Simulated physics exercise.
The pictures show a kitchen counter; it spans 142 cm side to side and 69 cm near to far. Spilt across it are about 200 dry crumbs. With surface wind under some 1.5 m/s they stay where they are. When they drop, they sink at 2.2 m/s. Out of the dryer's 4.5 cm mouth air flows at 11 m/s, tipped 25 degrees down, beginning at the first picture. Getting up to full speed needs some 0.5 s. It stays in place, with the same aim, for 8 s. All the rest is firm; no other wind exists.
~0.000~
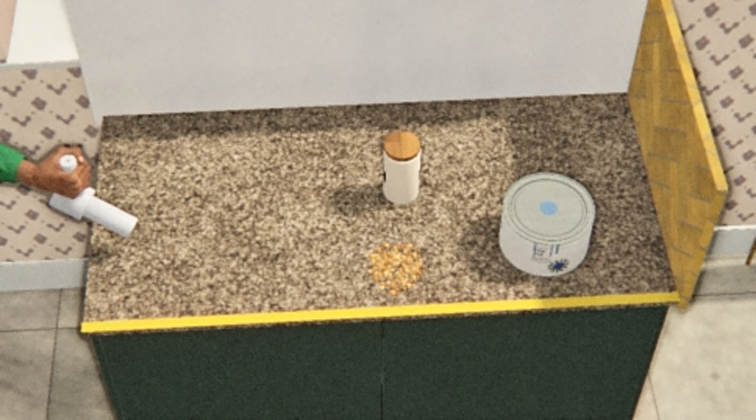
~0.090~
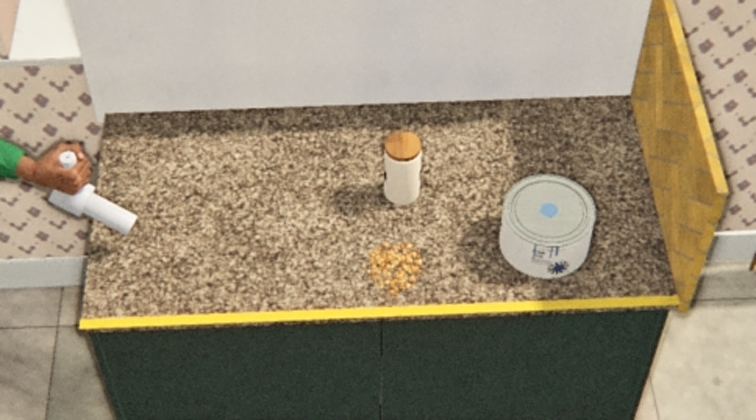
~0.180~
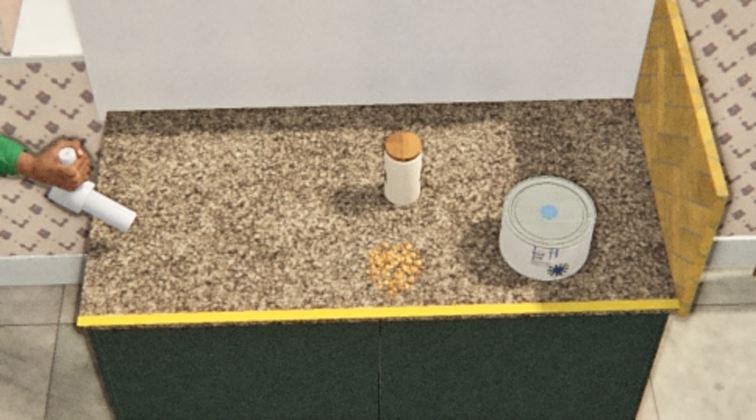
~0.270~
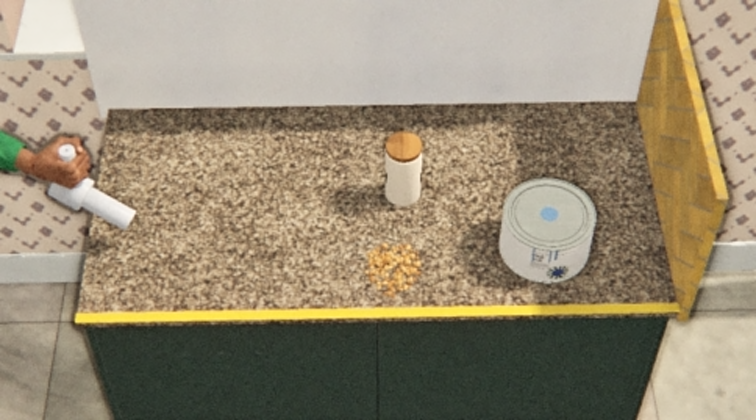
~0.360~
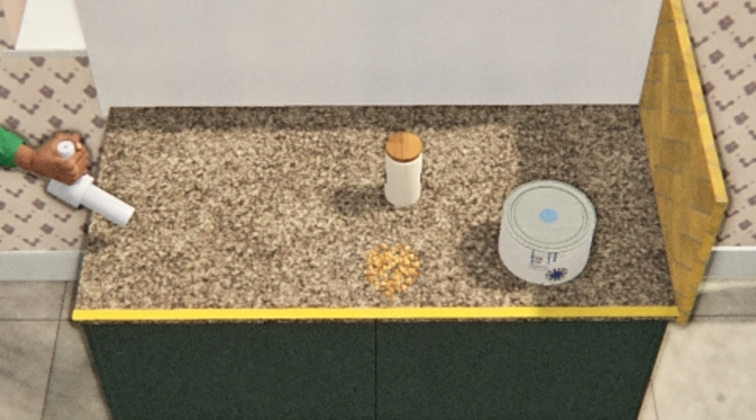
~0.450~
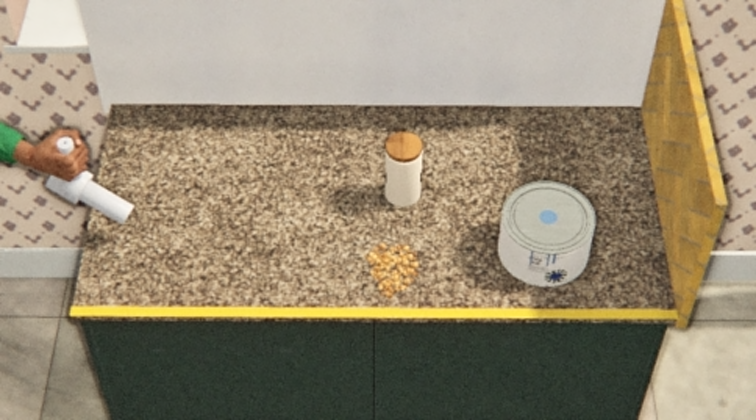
Golden crumbs lying almost entirely still on a speckled counter between jar and tin, a hand holding a white dryer at left.
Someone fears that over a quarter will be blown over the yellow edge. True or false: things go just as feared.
True.
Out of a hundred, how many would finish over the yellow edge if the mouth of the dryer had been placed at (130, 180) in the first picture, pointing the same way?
100 per cent.
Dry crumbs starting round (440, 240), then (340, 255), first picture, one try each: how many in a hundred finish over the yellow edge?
Near 2 % for the first and near 30 % for the second.
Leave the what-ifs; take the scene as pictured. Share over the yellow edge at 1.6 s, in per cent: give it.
50 % or thereabouts.
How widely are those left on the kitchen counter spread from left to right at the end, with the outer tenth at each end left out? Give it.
About 40 cm.
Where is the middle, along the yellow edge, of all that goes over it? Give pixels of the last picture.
Median crossing point, approx. (586, 318).
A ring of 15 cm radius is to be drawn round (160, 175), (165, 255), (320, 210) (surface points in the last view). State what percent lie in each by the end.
Estimates in listed order: 0 %; 0 %; 0 %.
After 1.6 s the count stands so, 48 % are over the yellow edge; the middle of those still in play is near (505, 270).
After 2.6 s the count stands so, 48 % are over the yellow edge; the middle of those still in play is near (506, 273).
After 4.4 s the count stands so, 48 % are over the yellow edge; the middle of those still in play is near (514, 280).
After 8.0 s, at the end, 48 % are over the yellow edge; the middle of those still in play is near (515, 280).
